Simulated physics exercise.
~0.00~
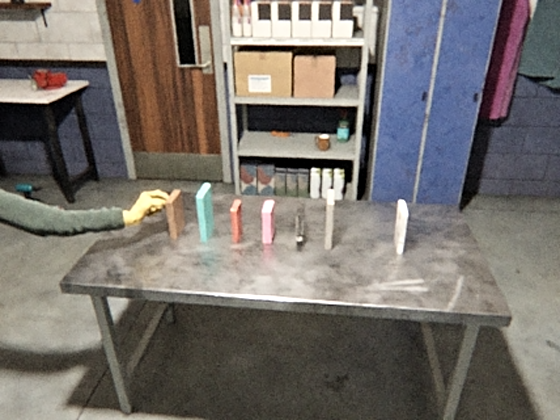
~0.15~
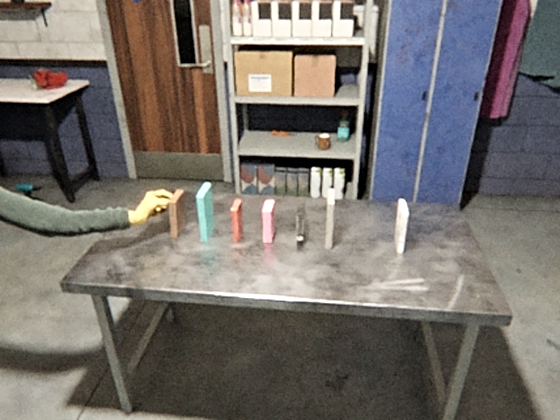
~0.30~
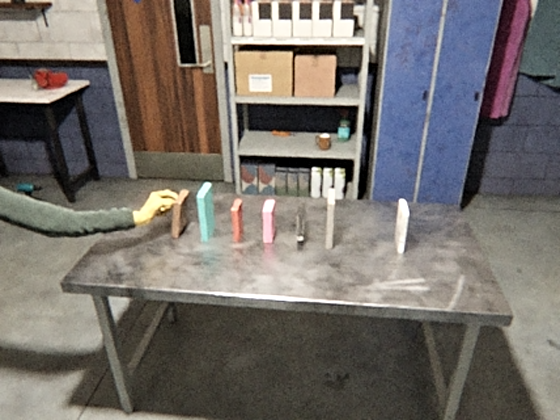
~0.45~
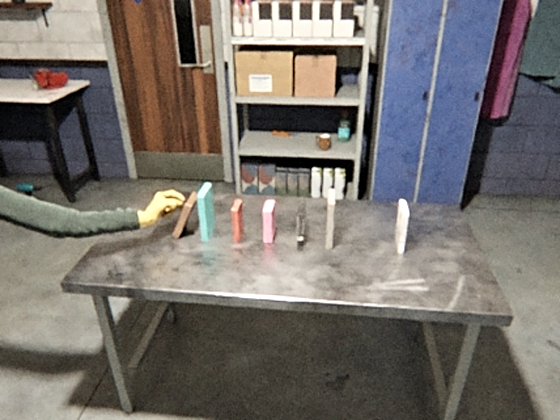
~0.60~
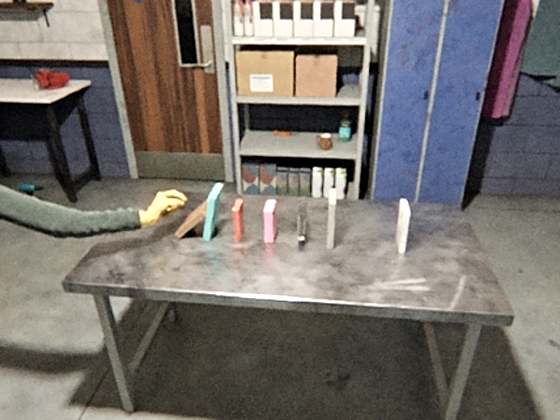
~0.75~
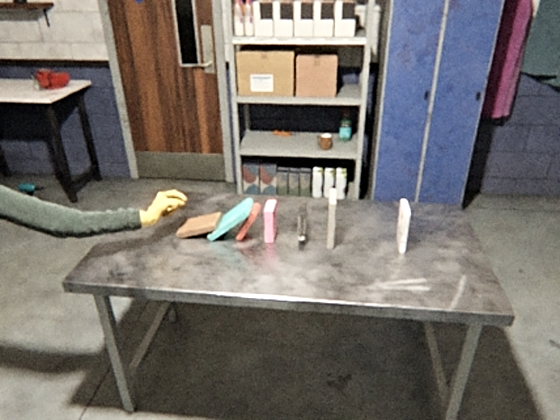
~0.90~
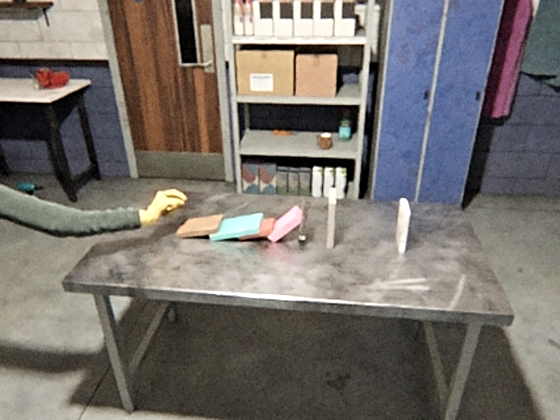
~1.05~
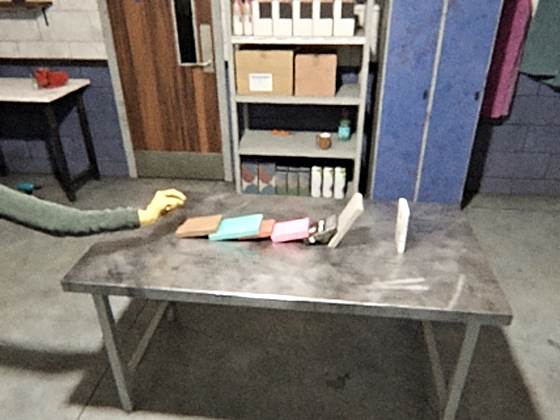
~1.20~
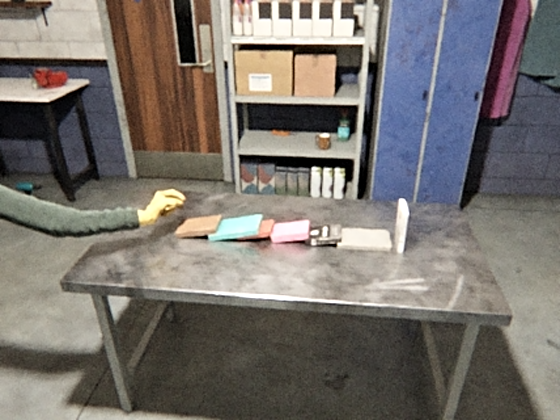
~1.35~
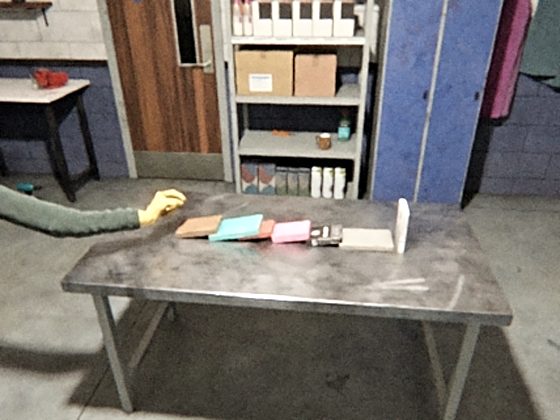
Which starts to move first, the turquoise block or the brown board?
The brown board starts to move first, leaning over under the gloved hand while the turquoise block is still upright.
